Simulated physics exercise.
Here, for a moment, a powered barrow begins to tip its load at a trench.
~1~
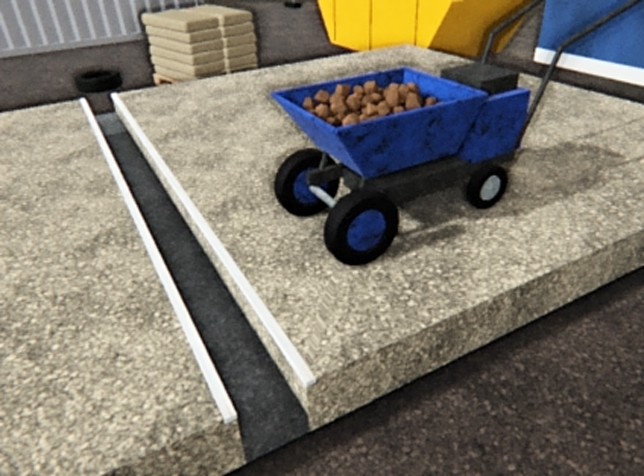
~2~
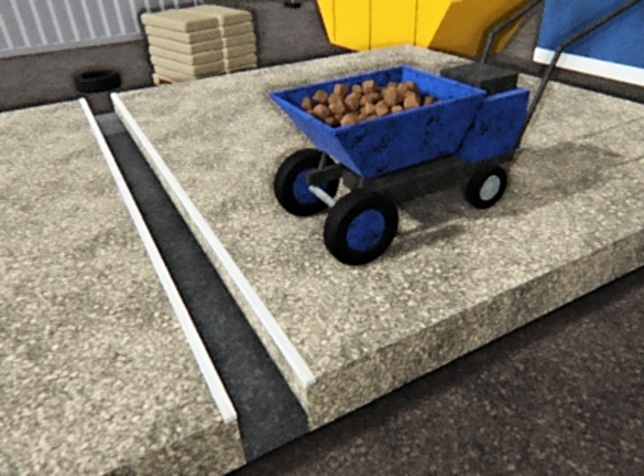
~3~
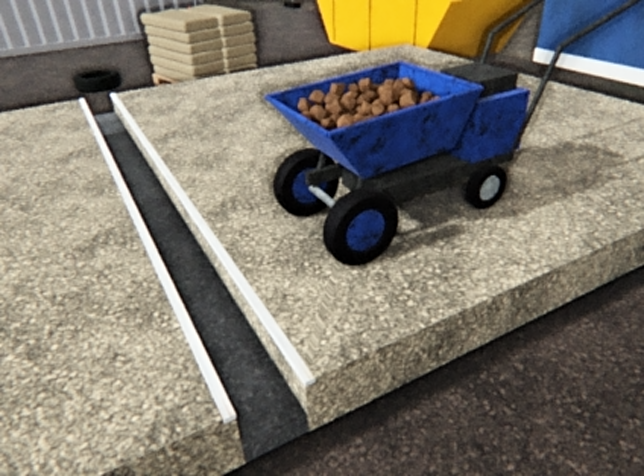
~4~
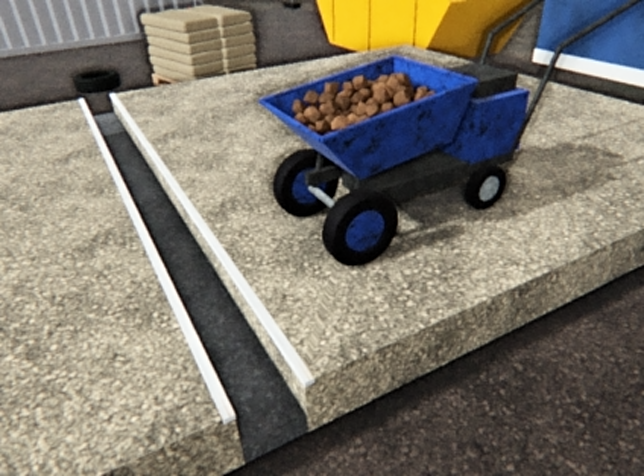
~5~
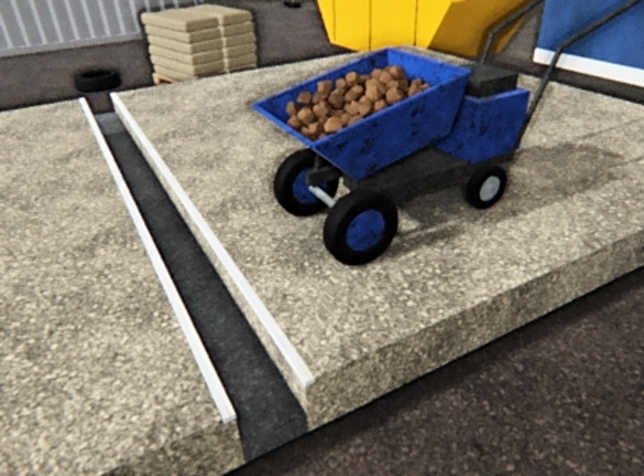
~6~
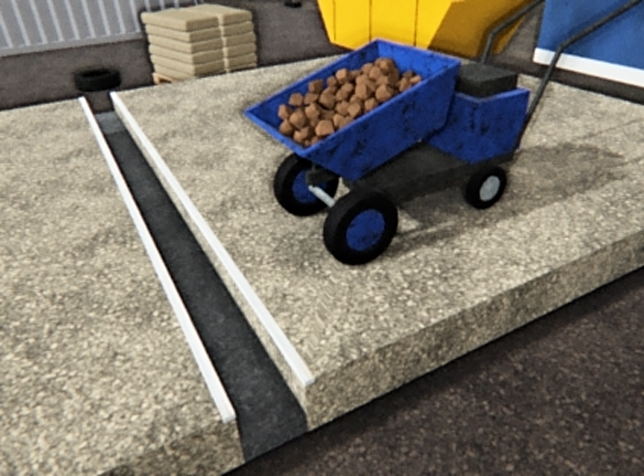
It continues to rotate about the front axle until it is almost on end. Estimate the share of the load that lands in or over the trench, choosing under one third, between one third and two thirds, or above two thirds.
Its aim will yield a share past two thirds.
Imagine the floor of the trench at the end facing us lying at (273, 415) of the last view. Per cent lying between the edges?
About 60 per cent.
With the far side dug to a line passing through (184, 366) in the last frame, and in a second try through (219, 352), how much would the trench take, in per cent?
The first case gives close to 90 per cent and the second close to 60 per cent.
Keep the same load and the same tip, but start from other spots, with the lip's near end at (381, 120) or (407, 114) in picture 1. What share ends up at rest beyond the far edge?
0 and 0 percent, in that order.
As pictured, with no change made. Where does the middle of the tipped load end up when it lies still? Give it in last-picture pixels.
(207, 286).
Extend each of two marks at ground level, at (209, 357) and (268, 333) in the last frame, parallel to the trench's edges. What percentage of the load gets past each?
Estimate: 0 %, then 90 %.
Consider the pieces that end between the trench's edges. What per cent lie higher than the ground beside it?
My guess is some 25 per cent.
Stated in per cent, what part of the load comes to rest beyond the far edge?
Result: Close to 5 %.
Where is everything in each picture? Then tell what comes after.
The first frame shows lip of the skip at (335, 131), level; top of the load at (368, 102), clay clods; first edge of the trench at (277, 330); far edge at (204, 359), the trench under half as wide as the skip, and about half as deep as wide.
The second frame shows lip of the skip at (333, 132), level; top of the load at (373, 100).
The third frame shows lip of the skip at (328, 135), tipped barely; top of the load at (385, 94).
The fourth frame shows lip of the skip at (321, 140), tipped a little; top of the load at (379, 91).
The fifth frame shows lip of the skip at (313, 146), tipped a little; top of the load at (396, 96).
The sixth frame shows lip of the skip at (303, 155), tipped clearly; top of the load at (377, 75); first edge of the trench at (275, 330); far edge at (202, 359).
Soon after the last picture, skip tipped steeply; all in the skip.
A little later, skip tipped right over; most in the skip; a small part in or heaped over the trench; a stray few falling.
Later still, skip tipped right over; about a quarter in the skip; a stray few short of the trench; most in or heaped over the trench; a stray few beyond it.
By the end, skip tipped right over; a small part in the skip; a small part short of the trench; most in or heaped over the trench; a stray few beyond it.
